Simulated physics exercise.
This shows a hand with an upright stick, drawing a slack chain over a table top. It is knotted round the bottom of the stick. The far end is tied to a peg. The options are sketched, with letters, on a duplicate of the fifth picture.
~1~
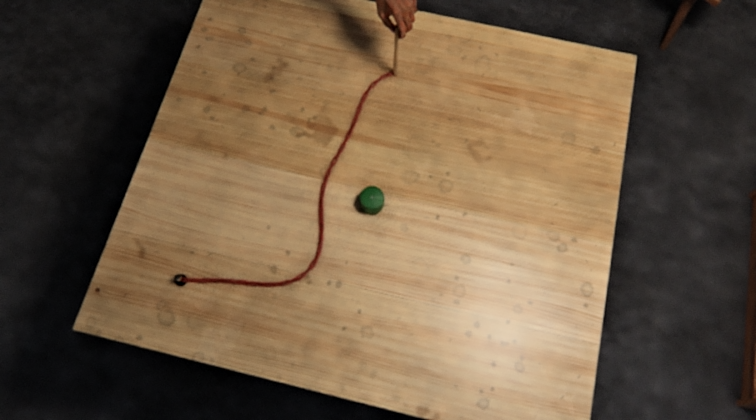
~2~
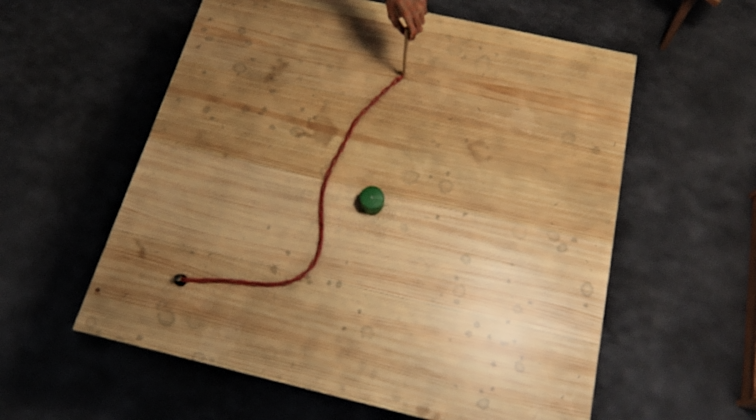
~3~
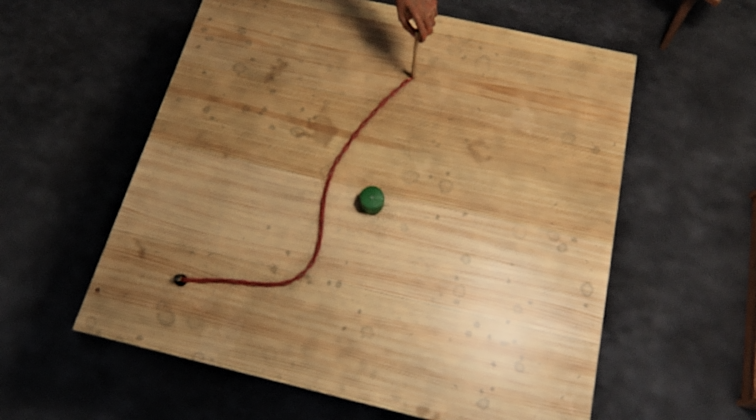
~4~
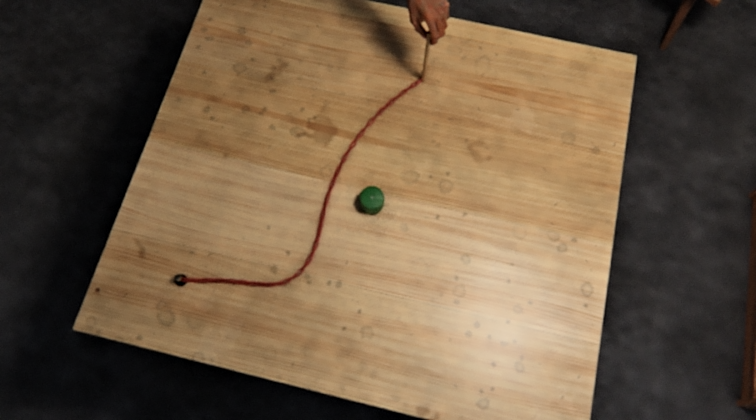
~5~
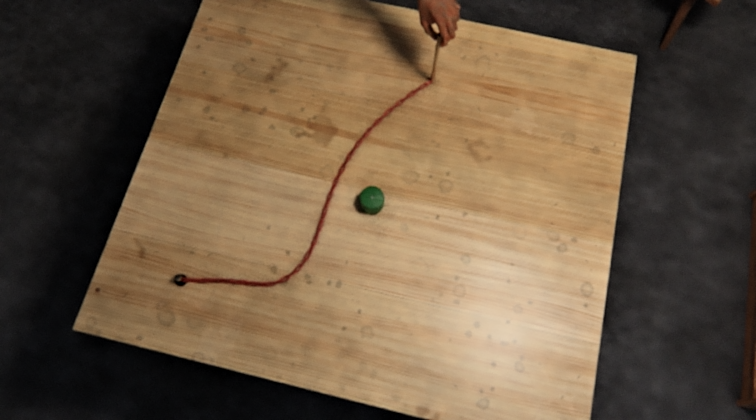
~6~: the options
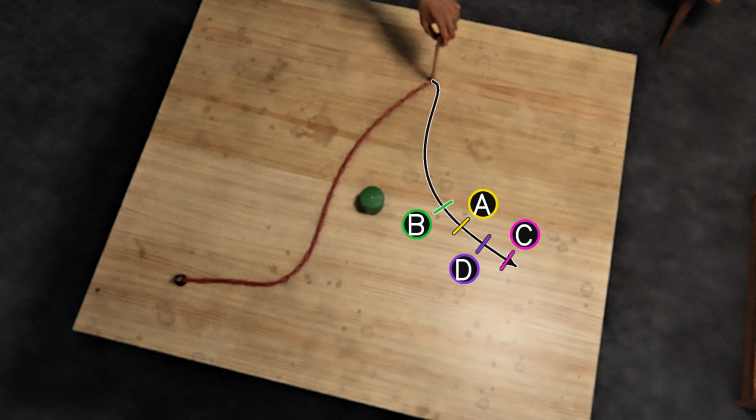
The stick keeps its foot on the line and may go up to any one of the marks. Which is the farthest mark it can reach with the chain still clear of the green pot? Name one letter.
All is well up to D.
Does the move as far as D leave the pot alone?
Yes.
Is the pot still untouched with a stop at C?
No.
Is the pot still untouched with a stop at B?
For that mark, yes.
On the marked copy, A at (461, 226); B at (443, 207); C at (507, 260); D at (483, 244); the route from (433, 81) via (431, 185) to (516, 266).
Taking D. A third of the way, foot of the stick (426, 139), middle of the chain (326, 210).
Two thirds of the way, foot of the stick (439, 202), middle of the chain (326, 210).
When it is over, foot of the stick (483, 244), middle of the chain (326, 210); nothing has been touched.
As for the rest, A is safe but short; B is safe but short; C brings the chain against the pot.
